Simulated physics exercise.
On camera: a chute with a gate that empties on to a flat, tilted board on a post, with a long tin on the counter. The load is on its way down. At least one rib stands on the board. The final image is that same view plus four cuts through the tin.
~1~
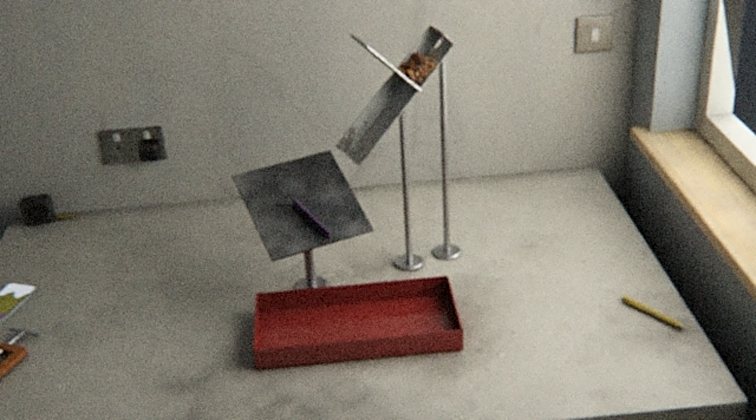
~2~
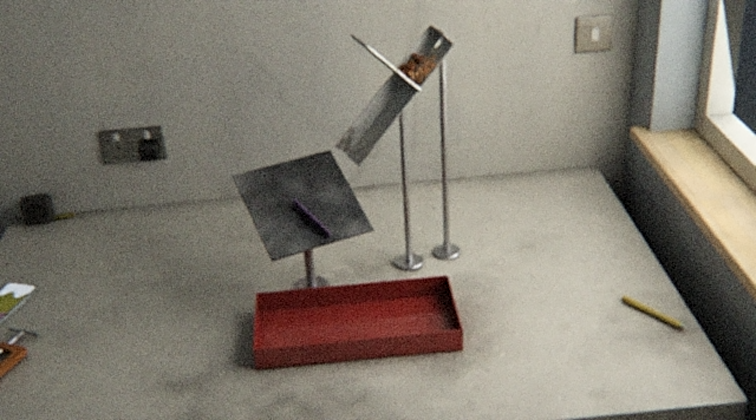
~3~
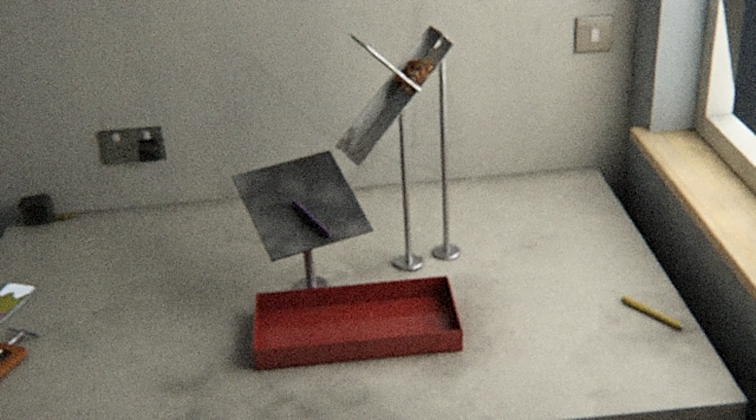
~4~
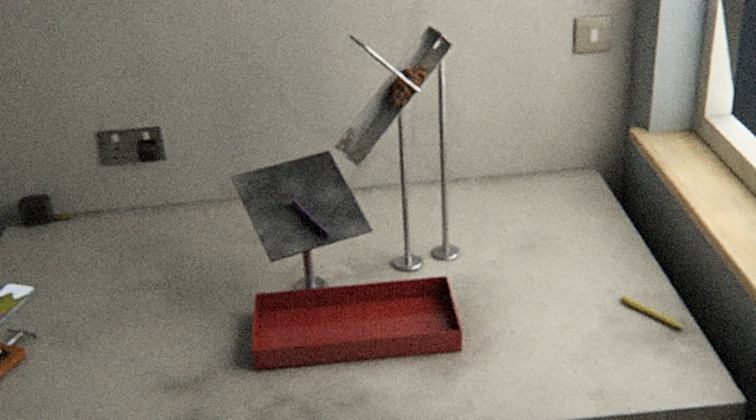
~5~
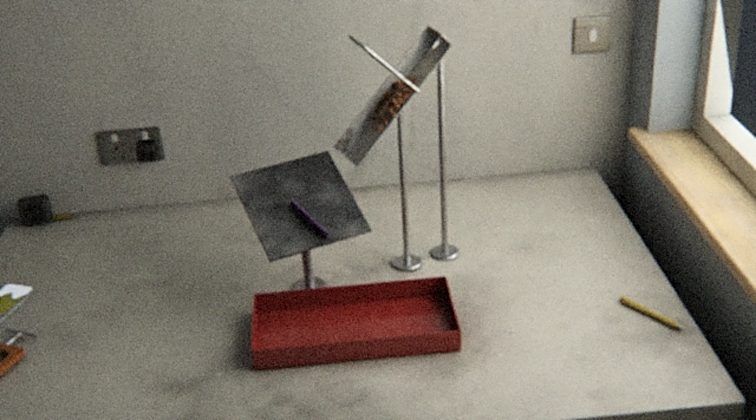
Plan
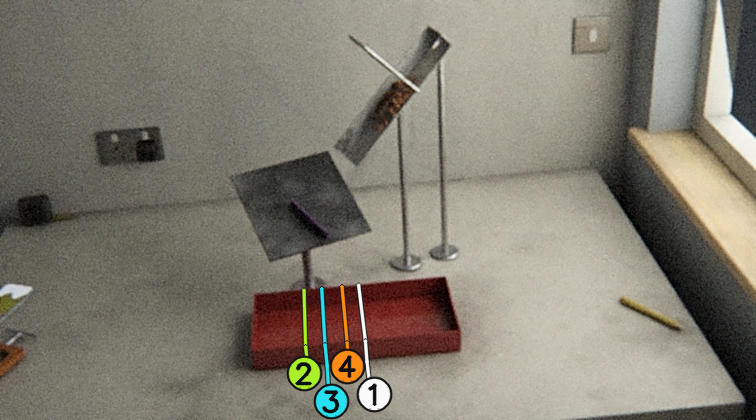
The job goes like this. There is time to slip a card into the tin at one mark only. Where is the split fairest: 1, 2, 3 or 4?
1.
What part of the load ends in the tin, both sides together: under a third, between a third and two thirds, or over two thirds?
It is over two thirds.
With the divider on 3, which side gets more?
The right side.
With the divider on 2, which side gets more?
The right side.
On the marked copy, line 1 crosses the front rim at (365, 340); line 2 crosses the front rim at (305, 345); line 3 crosses the front rim at (324, 344); line 4 crosses the front rim at (347, 341).
For line 1, of what is caught, close to half on the left of the divider, close to half on the right.
For line 2, of what is caught, only a few on the left of the divider, all but a few on the right.
For line 3, of what is caught, a small share on the left of the divider, all but a few on the right.
For line 4, of what is caught, a small share on the left of the divider, all but a few on the right.
